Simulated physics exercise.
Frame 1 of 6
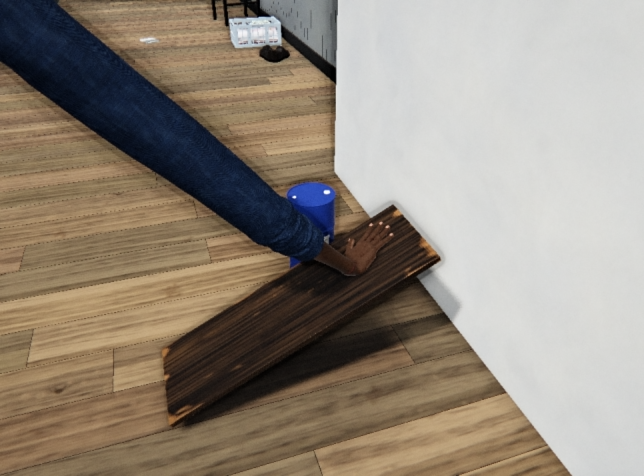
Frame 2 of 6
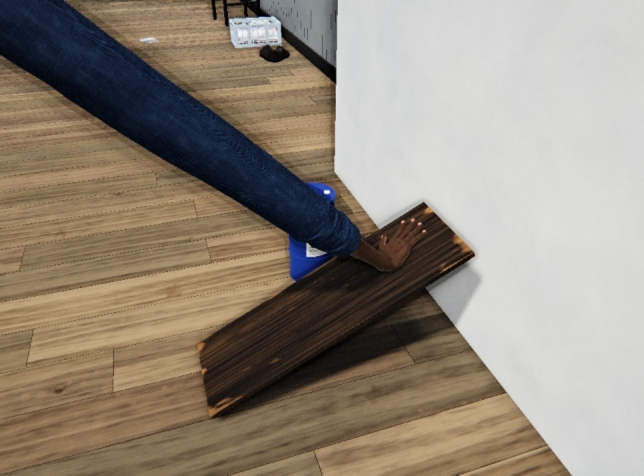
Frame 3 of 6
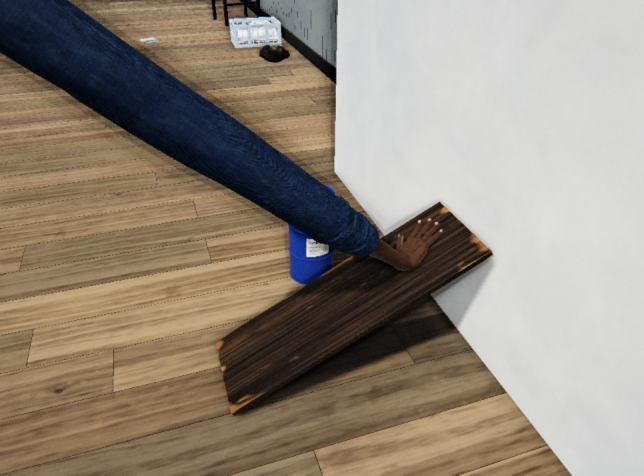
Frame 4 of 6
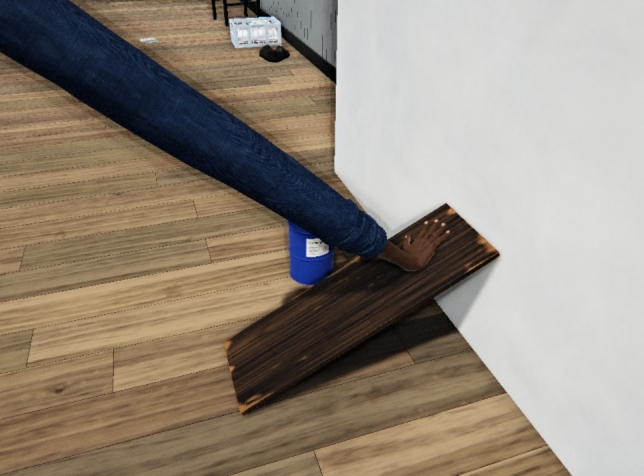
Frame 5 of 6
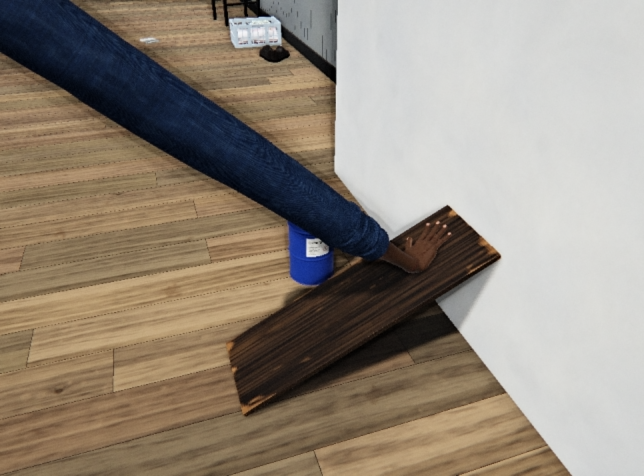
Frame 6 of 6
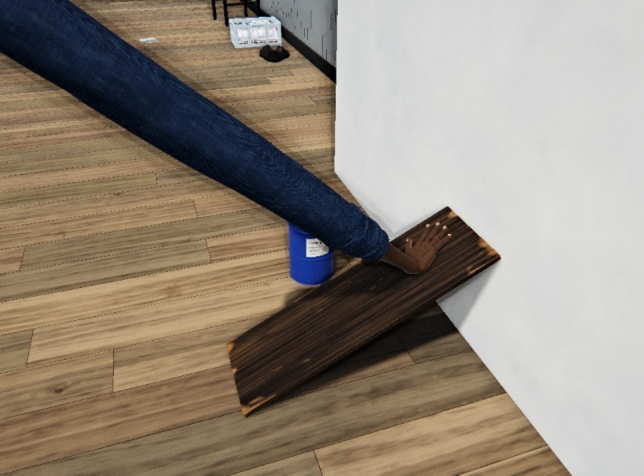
A dark wooden board, held by a hand at the end of a blue-sleeved arm, moves right across the wooden floor beside a blue container, slows, and leans against the white wall with the hand still on it.
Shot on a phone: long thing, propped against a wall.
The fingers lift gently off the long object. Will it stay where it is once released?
No.
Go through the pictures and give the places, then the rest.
Not yet at the wall; black board (291, 308), in the first picture.
Not yet at the wall; black board (326, 303), in the second picture.
Not yet at the wall; black board (344, 302), in the third picture.
Not yet at the wall; black board (351, 302), in the fourth picture.
Leant on the wall, still held; black board (353, 304), in the fifth picture.
Leant on the wall, still held; black board (354, 305), in the sixth picture.
Then, 0.30 s past the last view, black board leaning 14° more than when let go near (342, 330).
Then, 0.40 s past the last view, black board leaning 27° more than when let go near (335, 353).
Then, 1.00 s past the last view, black board resting near (335, 355).
Finally, moved from the start, black board; blue canister still in place. Final places as the last picture's camera would see them, black board near (335, 354). The board slips out.
